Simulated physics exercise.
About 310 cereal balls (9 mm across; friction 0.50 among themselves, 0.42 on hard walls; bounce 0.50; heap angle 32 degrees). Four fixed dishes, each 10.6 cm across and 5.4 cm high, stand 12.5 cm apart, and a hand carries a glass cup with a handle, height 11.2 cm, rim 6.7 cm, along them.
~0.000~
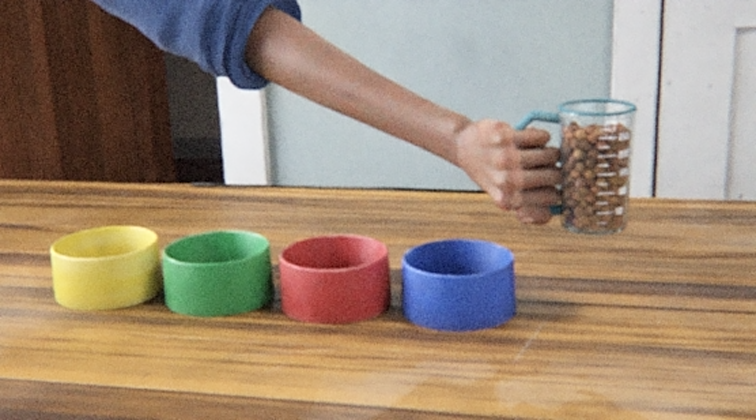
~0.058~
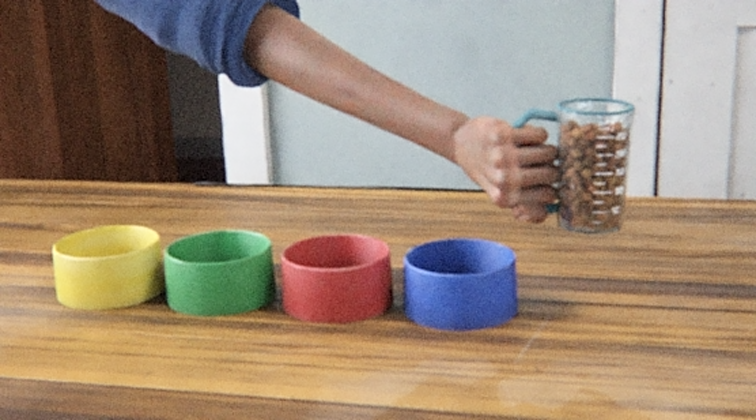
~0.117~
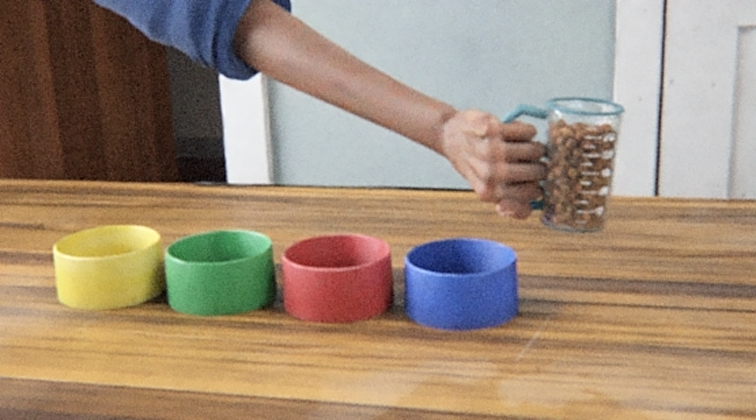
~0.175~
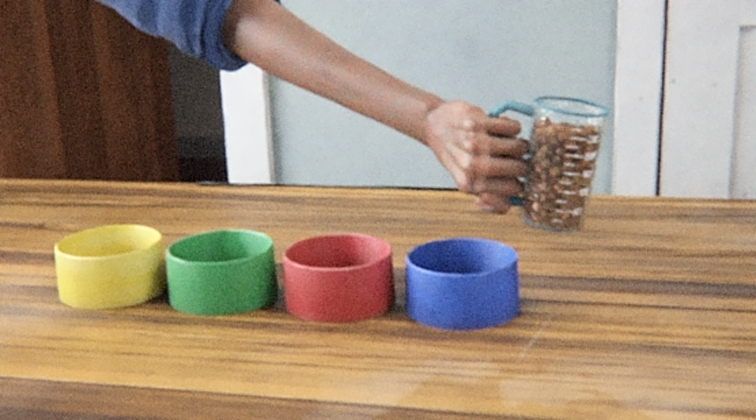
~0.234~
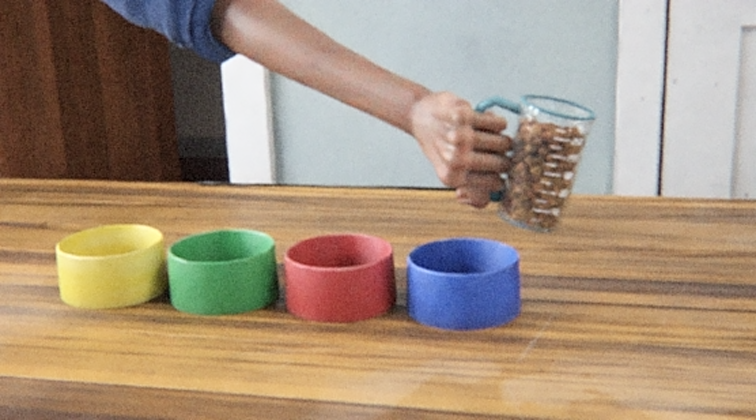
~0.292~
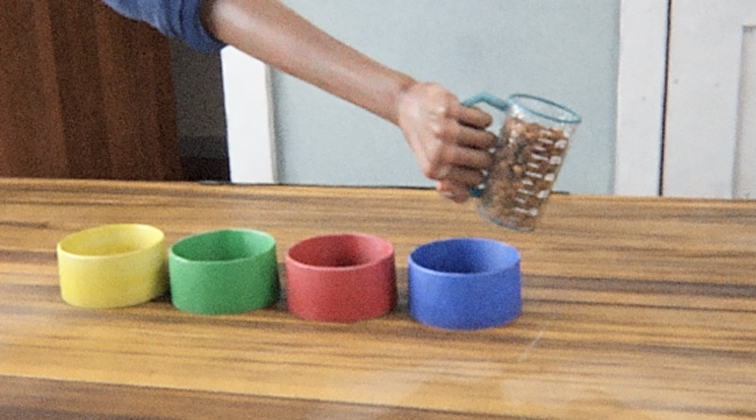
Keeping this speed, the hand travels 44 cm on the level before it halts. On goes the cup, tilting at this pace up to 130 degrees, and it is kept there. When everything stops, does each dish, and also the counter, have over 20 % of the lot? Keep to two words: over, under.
Red: Under, blue: Under, green: Over, yellow: Under, counter: Under.
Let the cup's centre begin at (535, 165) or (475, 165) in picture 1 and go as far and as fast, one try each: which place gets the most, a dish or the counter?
Counter, then yellow.
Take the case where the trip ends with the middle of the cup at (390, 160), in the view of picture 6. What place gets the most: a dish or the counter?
The largest share goes to blue.
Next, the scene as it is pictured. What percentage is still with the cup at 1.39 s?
Near 90 per cent of the load.
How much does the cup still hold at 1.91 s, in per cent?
Some 5 %.
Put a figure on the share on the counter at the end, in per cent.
About 0 percent.
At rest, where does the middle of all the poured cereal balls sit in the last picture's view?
Once everything settles, the centre is around (231, 275).
After 0.95 s, tilt 70 degrees; cup holds 100 %.
Then, at 1.39 s, tilt 105 degrees; cup holds 90 %, red 5 %, green 5 %.
After 1.91 s, tilt 130 degrees; cup holds 5 %, red 5 %, green 90 %.
At rest (2.5 s), red 5 %, blue 0 %, green 95 %, yellow 0 %, counter 0 %.
